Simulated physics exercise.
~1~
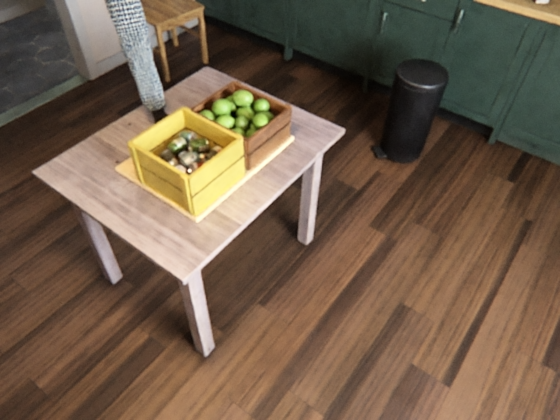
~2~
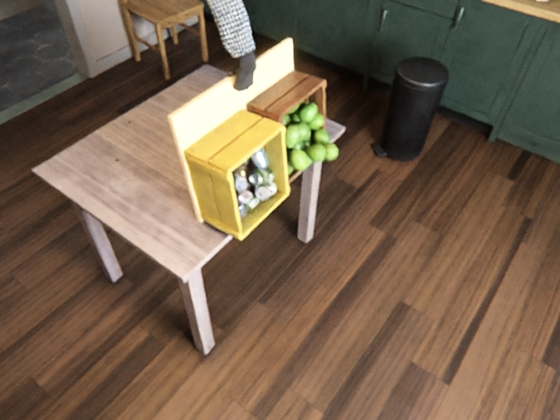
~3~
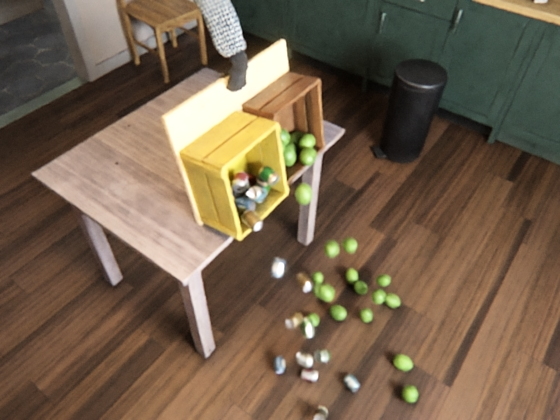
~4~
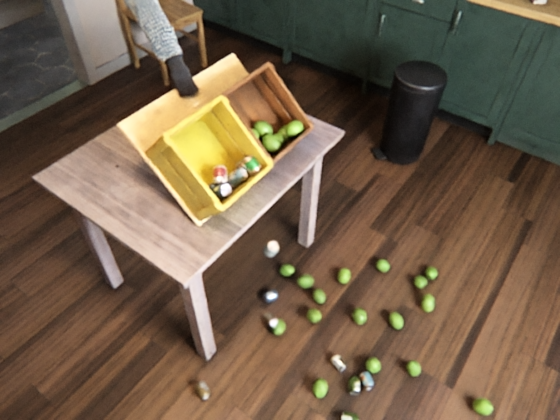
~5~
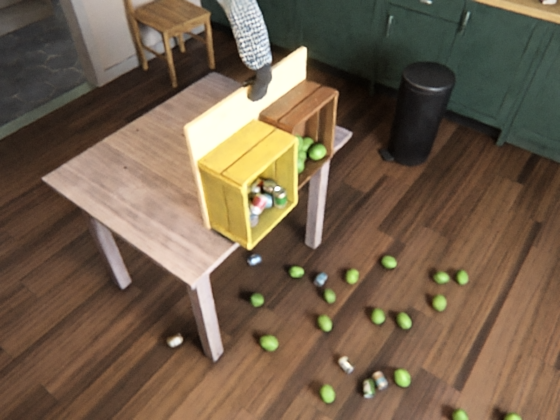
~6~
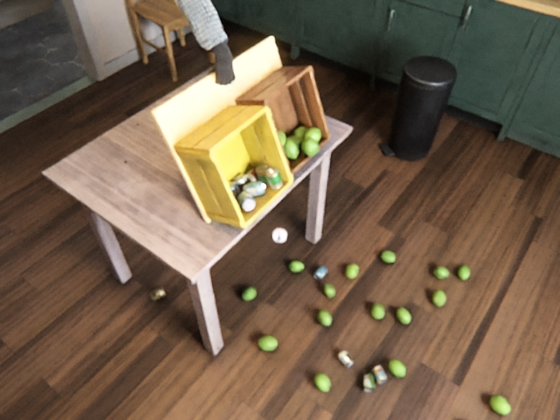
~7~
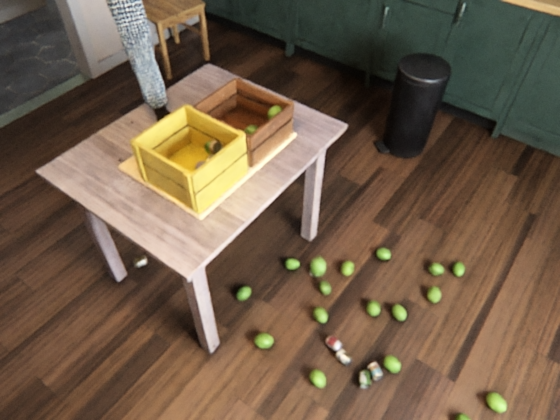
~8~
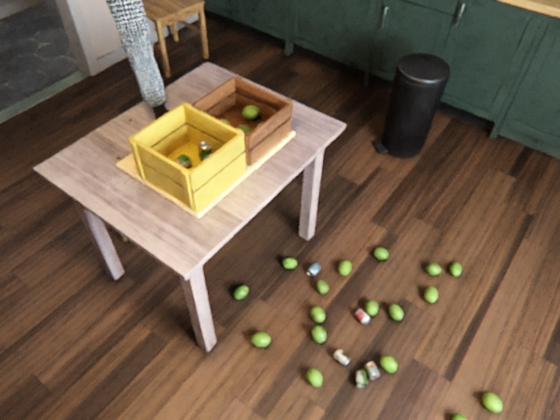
In a kitchen with green cupboards, a gloved hand tipped up a board holding a yellow crate and a wooden crate, spilling limes and small cans across the floor, then tilted it again and finally laid it flat with a few left inside.
